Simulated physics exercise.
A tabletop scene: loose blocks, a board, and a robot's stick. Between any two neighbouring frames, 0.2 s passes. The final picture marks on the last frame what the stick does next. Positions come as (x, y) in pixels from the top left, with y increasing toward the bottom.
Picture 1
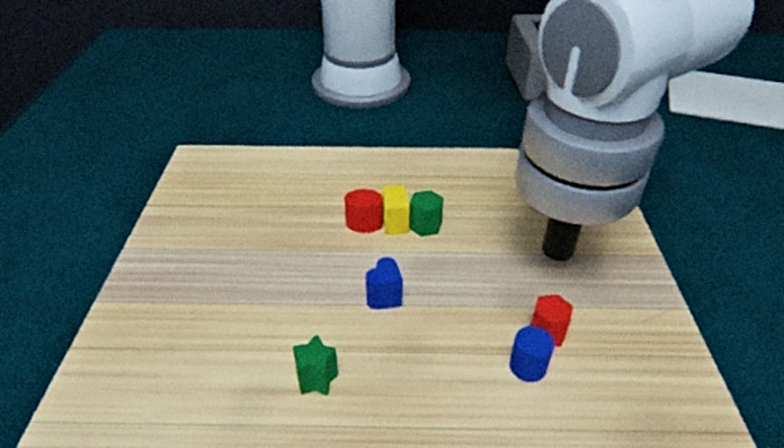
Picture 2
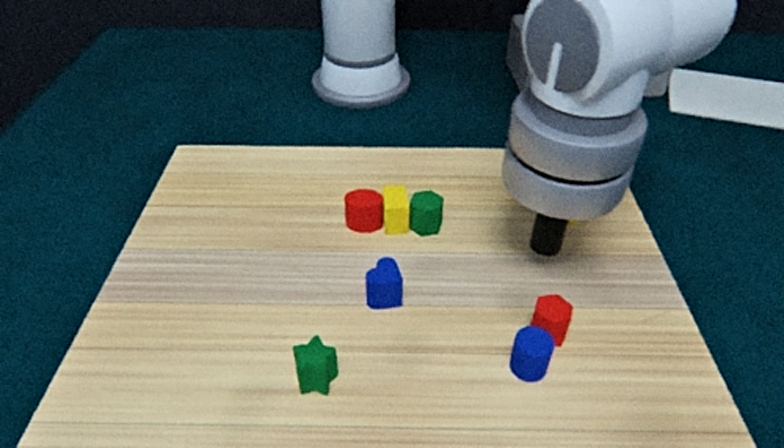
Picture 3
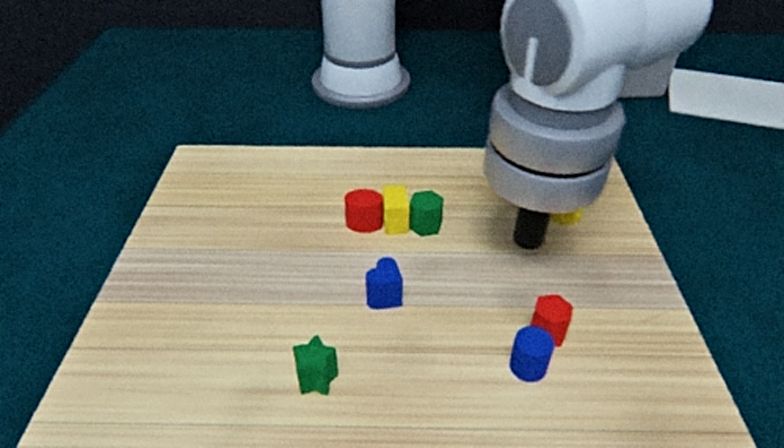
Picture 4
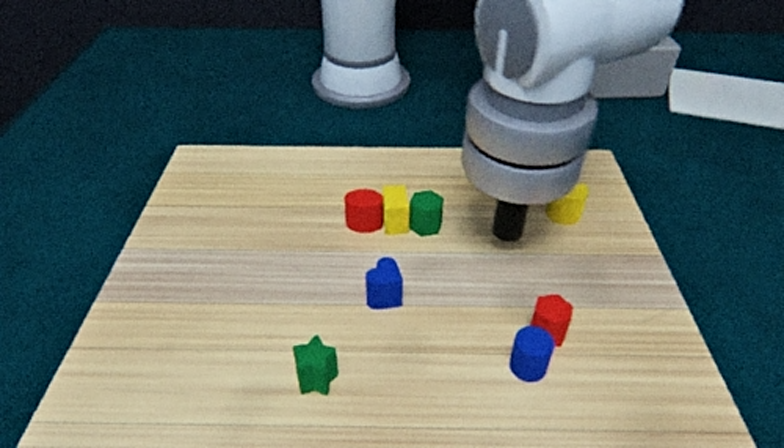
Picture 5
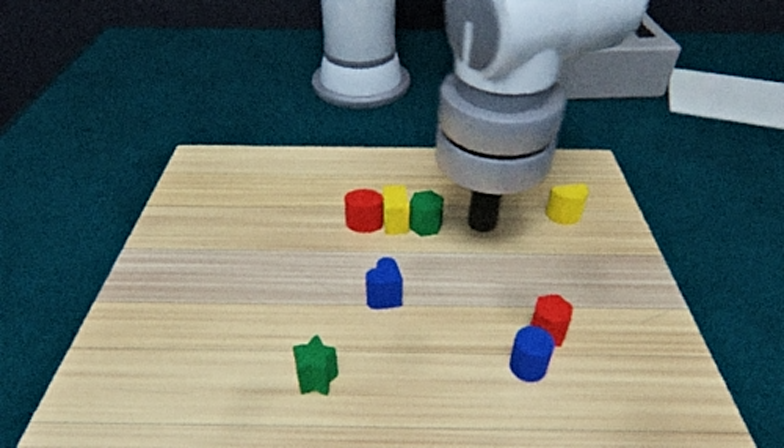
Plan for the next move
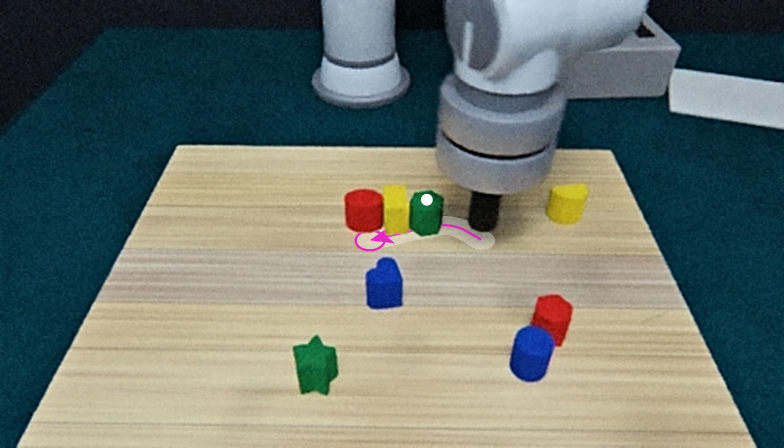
A robot arm with a black stick moved a short way left and slightly back above a wooden table, uncovering a yellow block, while the red, green, blue and yellow blocks all stayed still.
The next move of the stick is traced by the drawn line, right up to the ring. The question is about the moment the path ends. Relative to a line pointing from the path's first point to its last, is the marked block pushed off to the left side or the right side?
It shifts to the left.
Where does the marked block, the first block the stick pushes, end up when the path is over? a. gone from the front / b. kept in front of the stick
The answer is b.
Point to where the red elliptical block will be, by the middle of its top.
Answer: (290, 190).
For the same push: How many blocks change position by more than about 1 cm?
The push moves three or more blocks more than 1 cm.
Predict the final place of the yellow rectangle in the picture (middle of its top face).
I'd expect the centre of its top face to be at (316, 200).
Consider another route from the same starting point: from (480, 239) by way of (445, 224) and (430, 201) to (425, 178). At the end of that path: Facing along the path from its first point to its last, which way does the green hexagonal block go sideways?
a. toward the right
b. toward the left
b (toward the left)
Drawn move, from (480, 239) through (446, 225) and (408, 232) to (370, 240); the dot is on the green hexagonal block.
The first path, step by step. One third of the way, stick (447, 209); red elliptical block (359, 197); yellow rectangle (390, 197); green hexagonal block (417, 199), turned 15° anticlockwise.
Two thirds of the way, stick (409, 215); red elliptical block (321, 195), turned 15° clockwise; yellow rectangle (352, 199), turned 15° clockwise; green hexagonal block (378, 204).
At the end, stick (370, 224); red elliptical block (290, 190), turned 35° clockwise; blue heart still; yellow rectangle (316, 200), turned 35° clockwise; green hexagonal block (338, 209).
